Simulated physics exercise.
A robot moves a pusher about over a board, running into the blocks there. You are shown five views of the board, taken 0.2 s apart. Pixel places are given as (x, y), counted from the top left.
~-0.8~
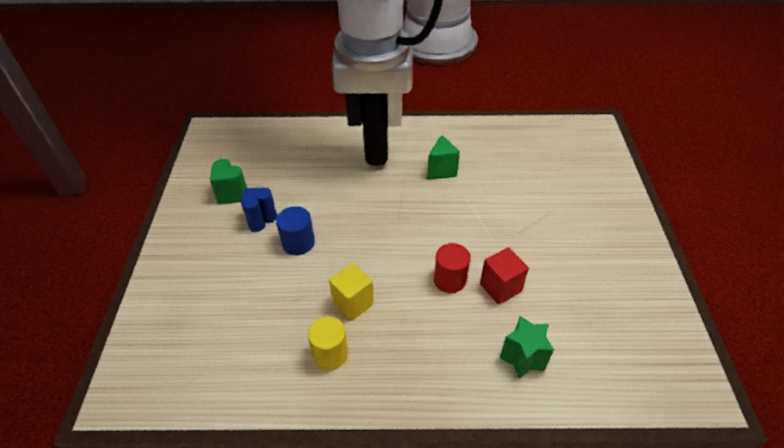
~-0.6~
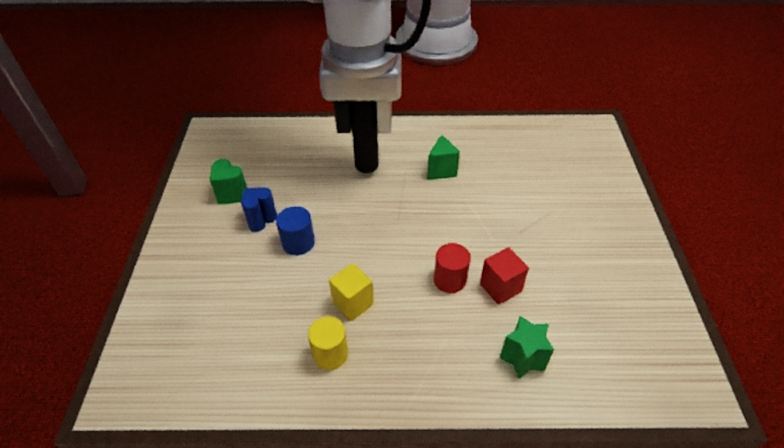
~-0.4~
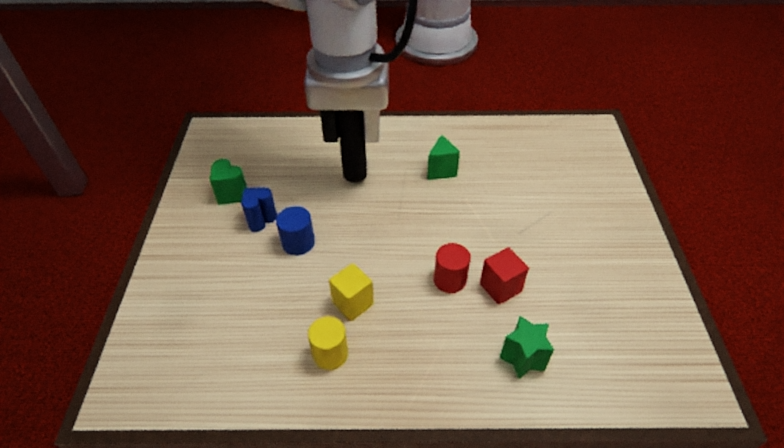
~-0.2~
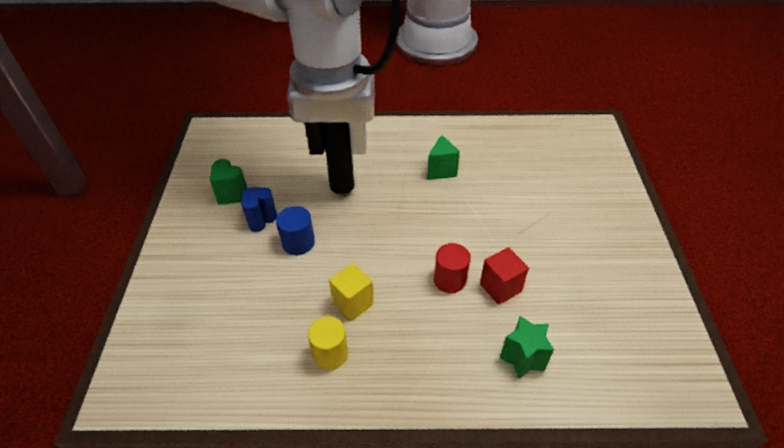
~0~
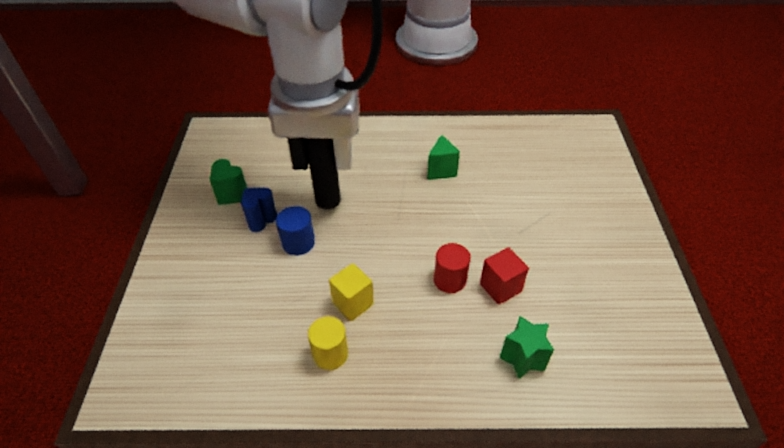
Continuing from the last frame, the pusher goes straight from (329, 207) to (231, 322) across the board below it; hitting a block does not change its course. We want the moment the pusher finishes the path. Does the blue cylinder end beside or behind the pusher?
No
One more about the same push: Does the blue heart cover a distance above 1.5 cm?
No, it doesn't check out.
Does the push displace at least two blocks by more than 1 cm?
No, that is not what happens.
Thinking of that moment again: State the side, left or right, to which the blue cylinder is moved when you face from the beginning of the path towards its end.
It's pushed right.
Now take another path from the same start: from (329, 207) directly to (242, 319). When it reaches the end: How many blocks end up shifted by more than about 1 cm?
Of all the blocks, just one travels more than a centimetre.
The first path, step by step. One third of the way, pusher at (300, 236); blue cylinder at (275, 238).
Two thirds of the way, pusher at (266, 274); blue cylinder at (234, 278).
At the end, pusher at (229, 317); blue heart in place; blue cylinder at (186, 315).
